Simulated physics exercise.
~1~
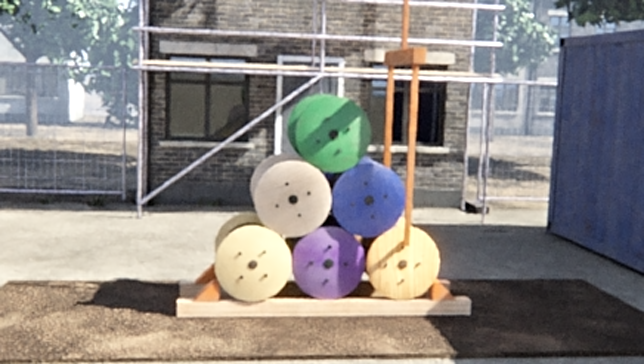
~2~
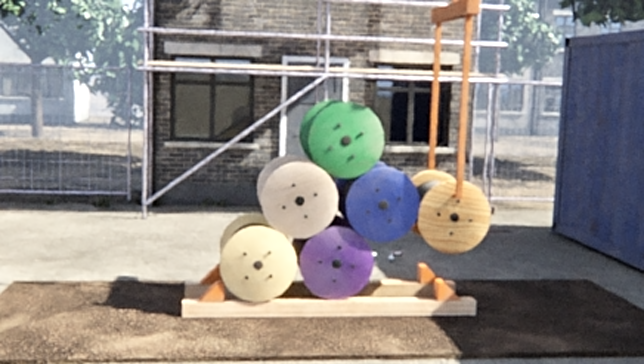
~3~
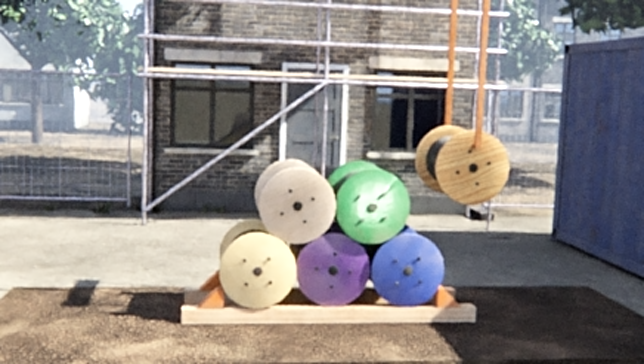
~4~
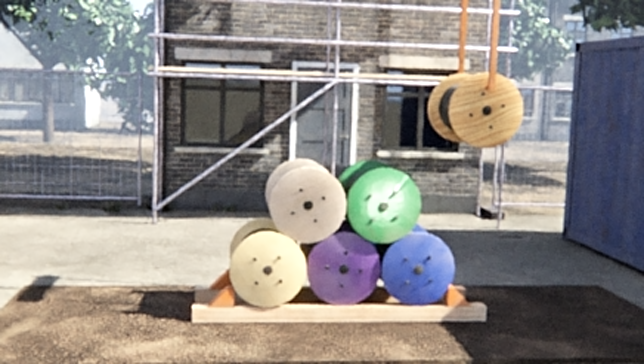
A wooden cable reel was hoisted on orange straps from the bottom right of a stacked pile, and the blue reel dropped into its place while the green one sank down after it; the purple and two pale reels stayed put.
